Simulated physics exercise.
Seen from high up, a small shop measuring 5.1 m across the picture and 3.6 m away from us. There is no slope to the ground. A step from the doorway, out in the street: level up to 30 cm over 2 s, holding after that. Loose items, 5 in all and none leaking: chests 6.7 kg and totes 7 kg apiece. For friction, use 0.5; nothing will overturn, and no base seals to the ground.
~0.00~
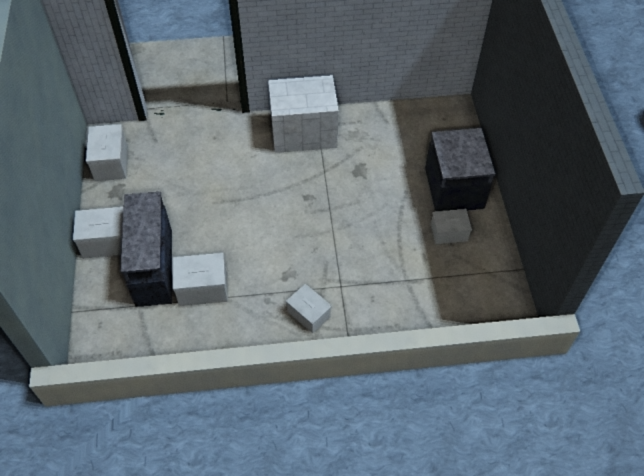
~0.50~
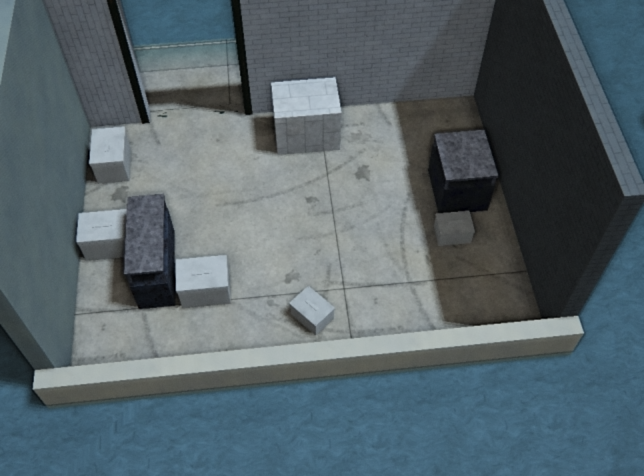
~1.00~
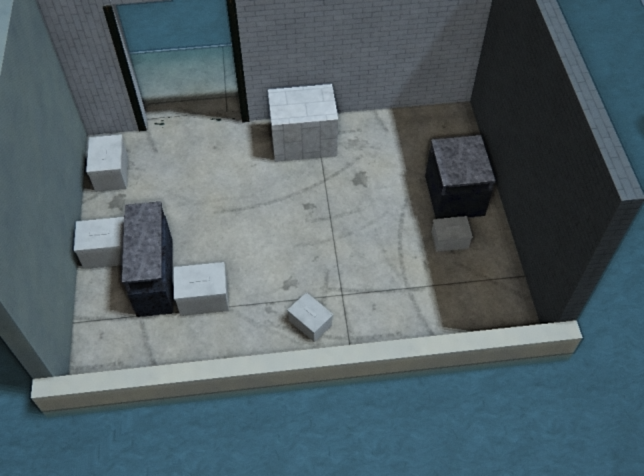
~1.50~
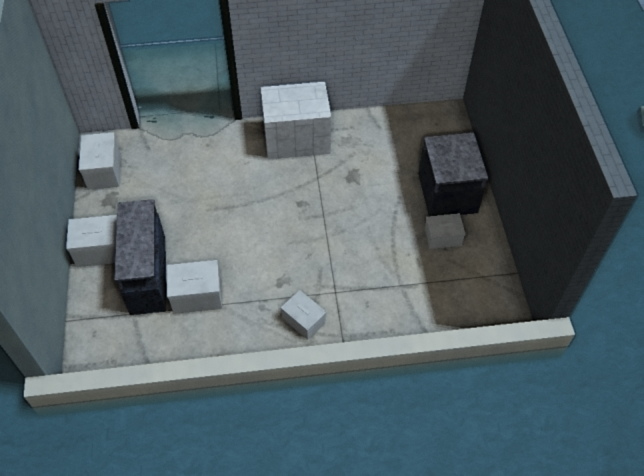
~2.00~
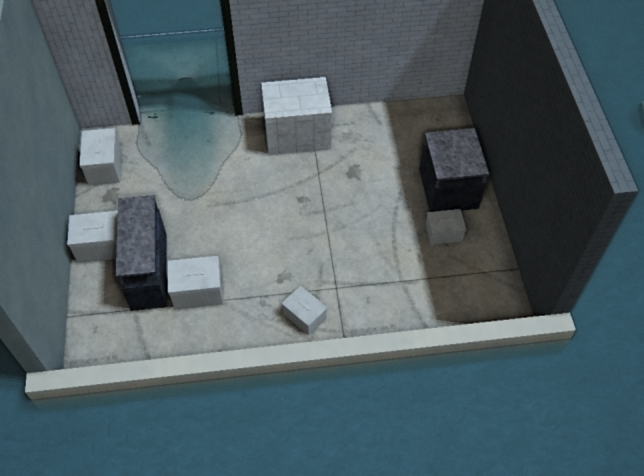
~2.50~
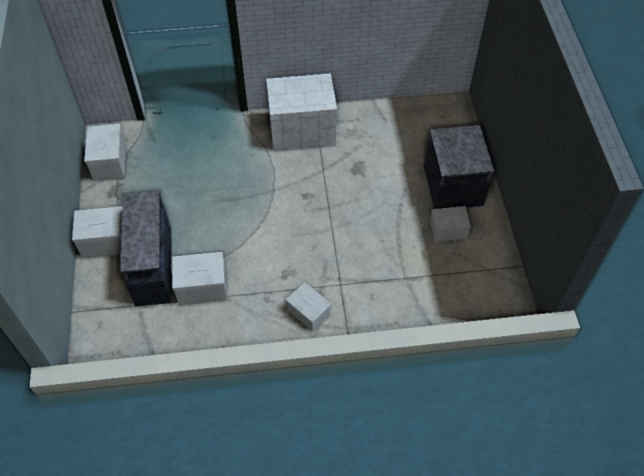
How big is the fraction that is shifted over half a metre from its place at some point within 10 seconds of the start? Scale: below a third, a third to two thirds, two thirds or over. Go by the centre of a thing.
Two thirds plus.
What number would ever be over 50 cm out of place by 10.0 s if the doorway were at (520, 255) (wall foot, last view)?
Then it comes to 5 of them.
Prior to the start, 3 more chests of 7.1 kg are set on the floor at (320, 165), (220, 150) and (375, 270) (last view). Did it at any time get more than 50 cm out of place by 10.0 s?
In order: Not as far; farther; farther.
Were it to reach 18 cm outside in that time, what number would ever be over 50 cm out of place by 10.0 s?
The count would be 3.
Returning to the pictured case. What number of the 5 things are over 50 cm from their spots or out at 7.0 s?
That would be 3.
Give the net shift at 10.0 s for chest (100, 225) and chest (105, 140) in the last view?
The first is 300 cm from its start, the second 50 cm.
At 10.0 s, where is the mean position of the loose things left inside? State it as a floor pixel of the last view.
Near (299, 228).
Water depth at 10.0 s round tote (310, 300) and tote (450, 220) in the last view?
First roughly 8 cm, second roughly 13 cm.
After 3.5 s 2 of 5 are over 50 cm from their spots; 0 afloat.
After 4.5 s 3 of 5 are over 50 cm from their spots; 3 afloat.
After 7.0 s 3 of 5 are over 50 cm from their spots; 5 afloat.
After 10.0 s 5 of 5 are over 50 cm from their spots, and 5 have been at some point; 5 afloat.
